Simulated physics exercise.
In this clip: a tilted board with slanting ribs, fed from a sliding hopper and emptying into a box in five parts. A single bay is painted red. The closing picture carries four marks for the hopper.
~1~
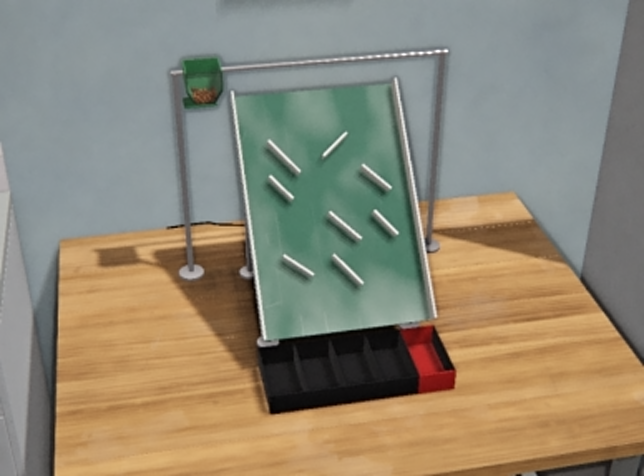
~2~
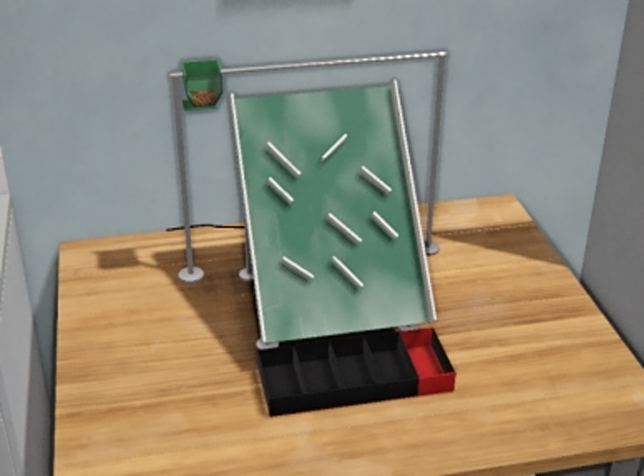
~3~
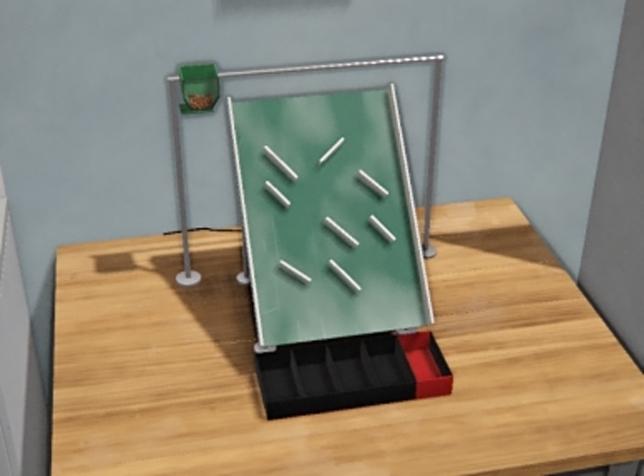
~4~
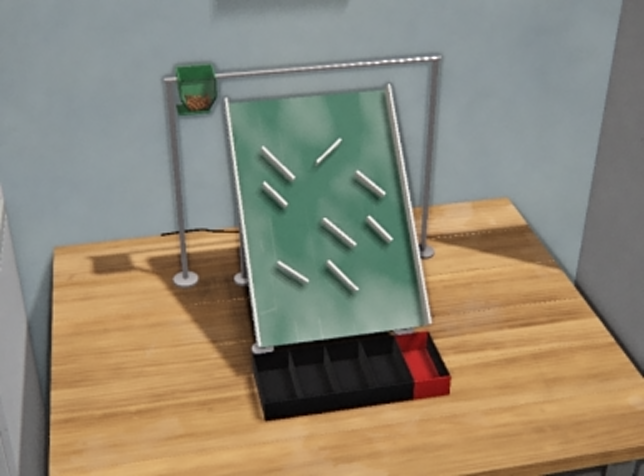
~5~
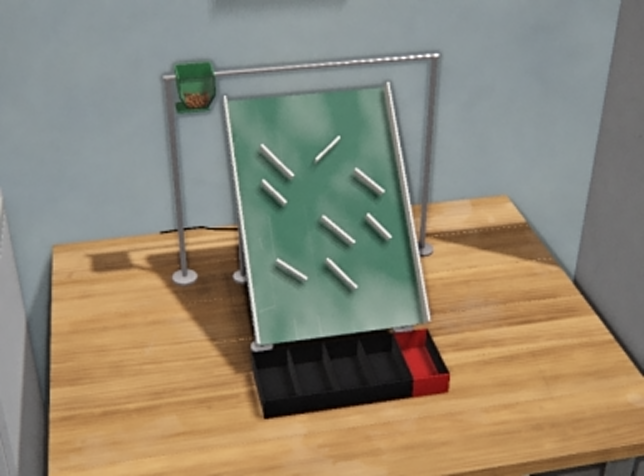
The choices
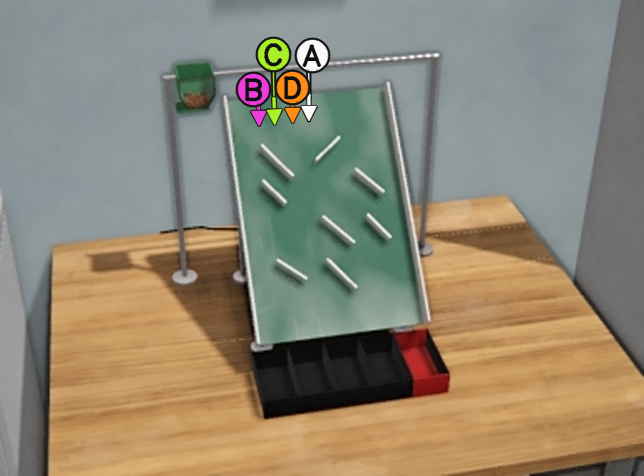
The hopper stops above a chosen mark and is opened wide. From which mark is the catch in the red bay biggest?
C is best.
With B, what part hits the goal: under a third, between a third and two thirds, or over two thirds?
Between a third and two thirds.
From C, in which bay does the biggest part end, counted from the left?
The fifth from the left.
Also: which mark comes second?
B it is.
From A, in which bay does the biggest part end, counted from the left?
The third.
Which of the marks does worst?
The answer is A.
On the marked copy, mark A meets the board at (308, 115); mark B meets the board at (258, 120); mark C meets the board at (274, 119); mark D meets the board at (292, 117).
With A, just a few in the red bay, almost all in other bays.
With B, roughly a third in the red bay, roughly half in other bays, just a few outside the box.
With C, roughly two thirds in the red bay, roughly a third in other bays, just a few outside the box.
With D, roughly a quarter in the red bay, roughly two thirds in other bays.
